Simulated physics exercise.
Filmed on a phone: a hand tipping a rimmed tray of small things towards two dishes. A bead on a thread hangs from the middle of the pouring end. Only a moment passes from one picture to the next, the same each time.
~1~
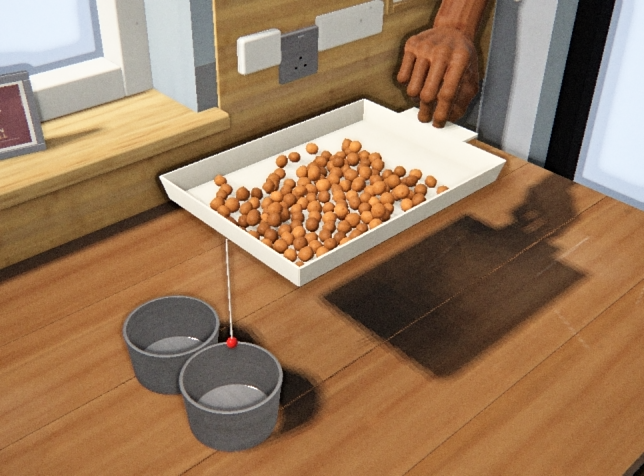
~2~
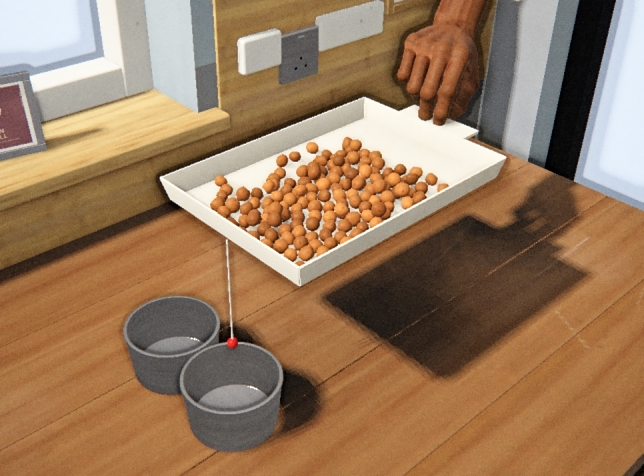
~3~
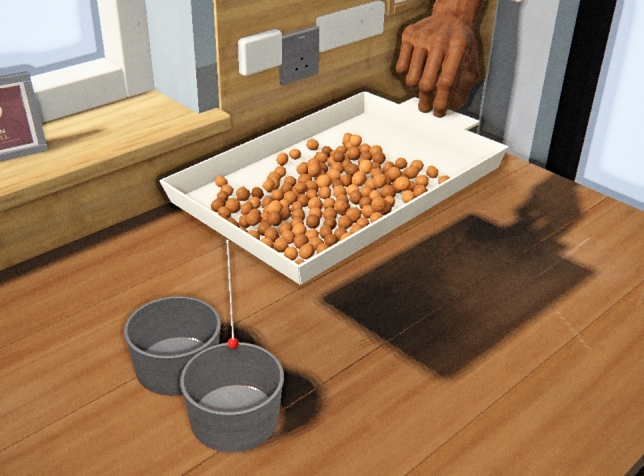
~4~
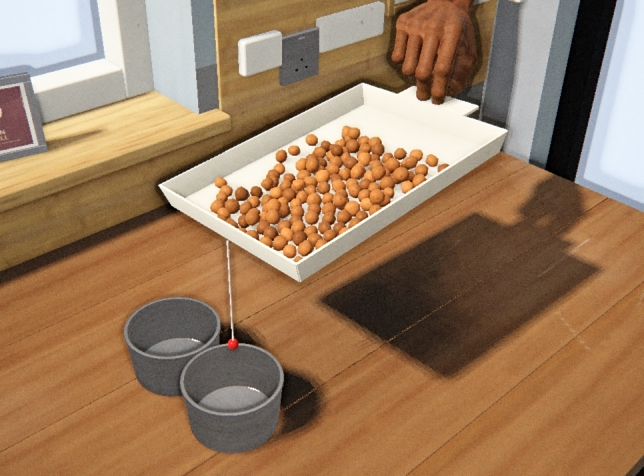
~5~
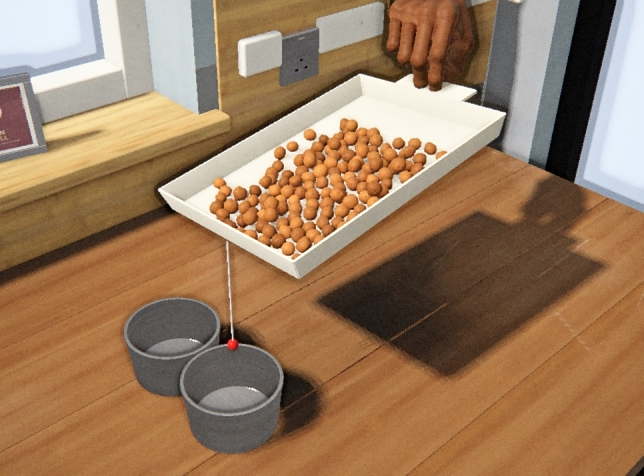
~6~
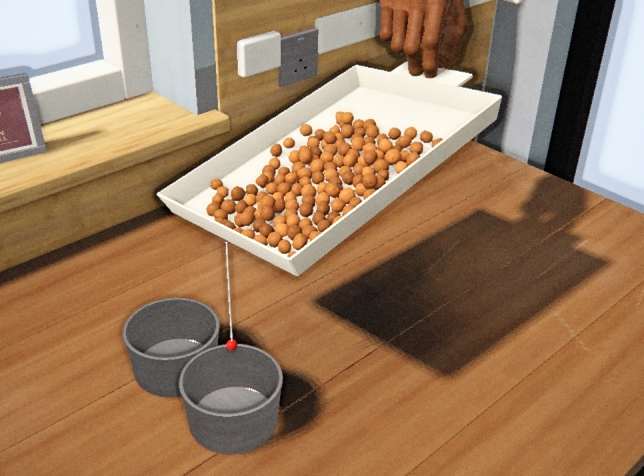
A hand slowly tilts a white tray of small brown balls toward its left corner.
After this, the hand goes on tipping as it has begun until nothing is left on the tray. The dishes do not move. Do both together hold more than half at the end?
The two hold the larger part of the load.
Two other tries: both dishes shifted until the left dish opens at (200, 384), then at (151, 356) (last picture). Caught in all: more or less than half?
One: The smaller part. Two: Not half.
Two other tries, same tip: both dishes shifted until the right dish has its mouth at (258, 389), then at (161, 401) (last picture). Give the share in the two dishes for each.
First some 50, then 10 per cent.
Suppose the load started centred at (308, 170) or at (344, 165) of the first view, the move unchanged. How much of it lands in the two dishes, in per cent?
In turn 70 and 60 in a hundred.
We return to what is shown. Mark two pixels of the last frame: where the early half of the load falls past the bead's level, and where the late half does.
Around (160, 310) and then (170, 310).
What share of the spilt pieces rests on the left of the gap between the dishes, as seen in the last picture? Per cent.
About 90 per cent.
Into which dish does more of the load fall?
It is the left one.
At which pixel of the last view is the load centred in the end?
Around (170, 352).
Soon, tray tipped steeply; nearly all on the tray; a stray few in the left dish; a stray few in the air.
A while on, tray tipped past a quarter turn; about half on the tray; a small part in the left dish; a stray few outside both; about a quarter in the air.
Towards the end, tray tipped past a quarter turn; a stray few in the right dish; about two thirds in the left dish; about a quarter outside both.
Finally, tray tipped past a quarter turn; a stray few in the right dish; about two thirds in the left dish; about a quarter outside both.
